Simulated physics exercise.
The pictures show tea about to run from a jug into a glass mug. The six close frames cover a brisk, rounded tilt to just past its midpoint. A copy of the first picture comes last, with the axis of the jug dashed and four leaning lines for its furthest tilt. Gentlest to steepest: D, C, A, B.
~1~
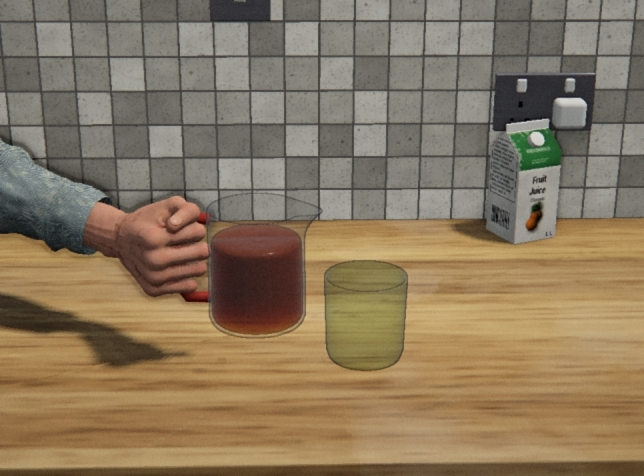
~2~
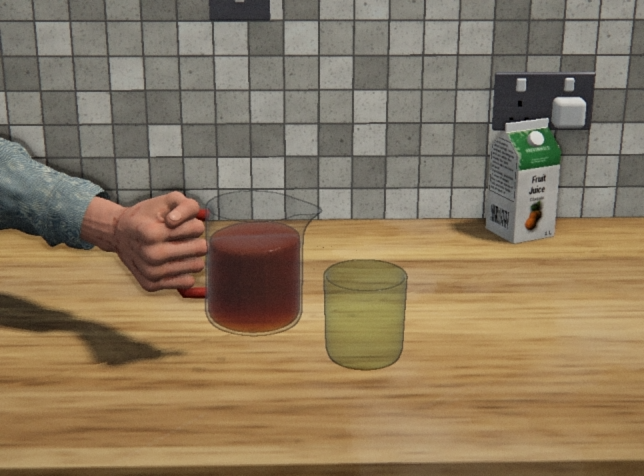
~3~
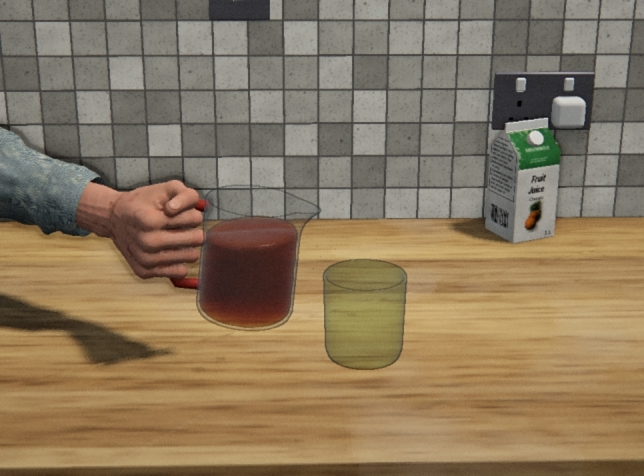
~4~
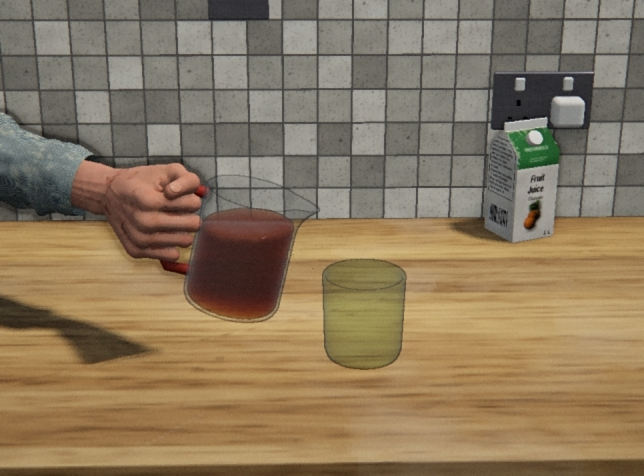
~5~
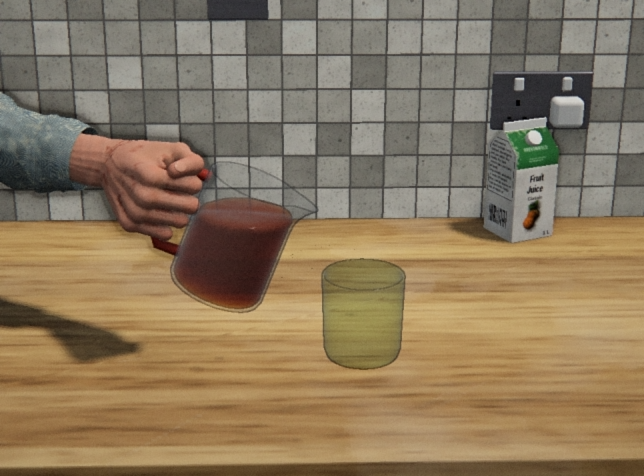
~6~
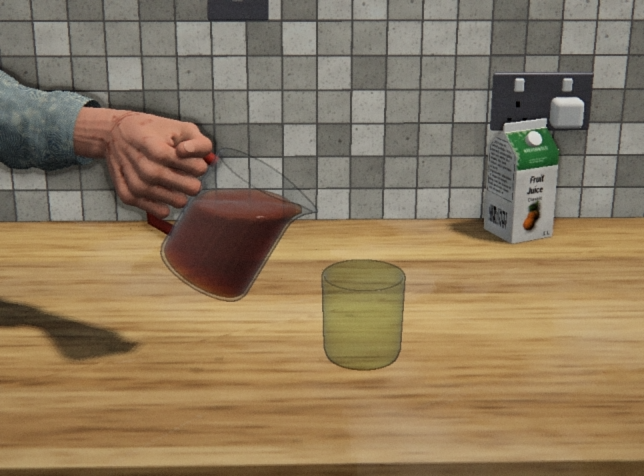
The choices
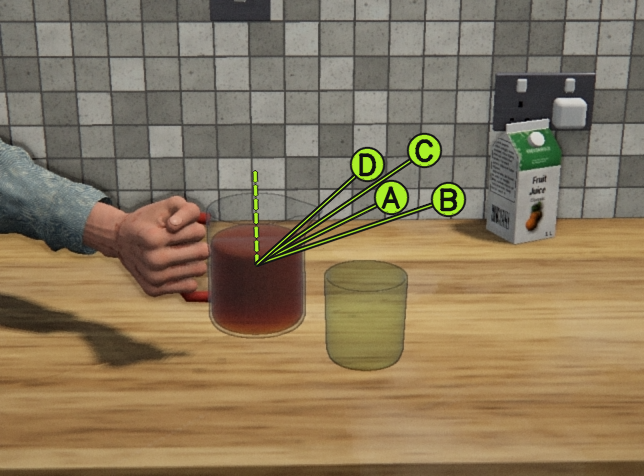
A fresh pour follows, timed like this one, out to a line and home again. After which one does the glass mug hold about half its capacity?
A is best.
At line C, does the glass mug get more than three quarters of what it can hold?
No, less.
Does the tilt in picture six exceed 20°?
Yes.
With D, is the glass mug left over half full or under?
Under.
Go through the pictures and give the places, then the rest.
Upright, lip at (321, 211); rim of the glass mug round (366, 275); nothing has left yet.
Upright, lip at (320, 210); nothing has left yet.
Tipped about 6°, lip at (319, 210); nothing has left yet.
Tipped about 13°, lip at (318, 209); nothing has left yet.
Tipped about 22°, lip at (317, 209); nothing has left yet.
Tipped about 31°, lip at (316, 210); nothing has left yet.
On the marked copy, A at (376, 205); B at (432, 204); C at (410, 160); D at (355, 175).
For line A, the glass mug ends with about 54 % of what it can hold.
For line B, the glass mug ends with about 67 % of what it can hold; 7 % of the tea is spilt.
For line C, the glass mug ends with about 33 % of what it can hold.
For line D, the glass mug ends with about 18 % of what it can hold.
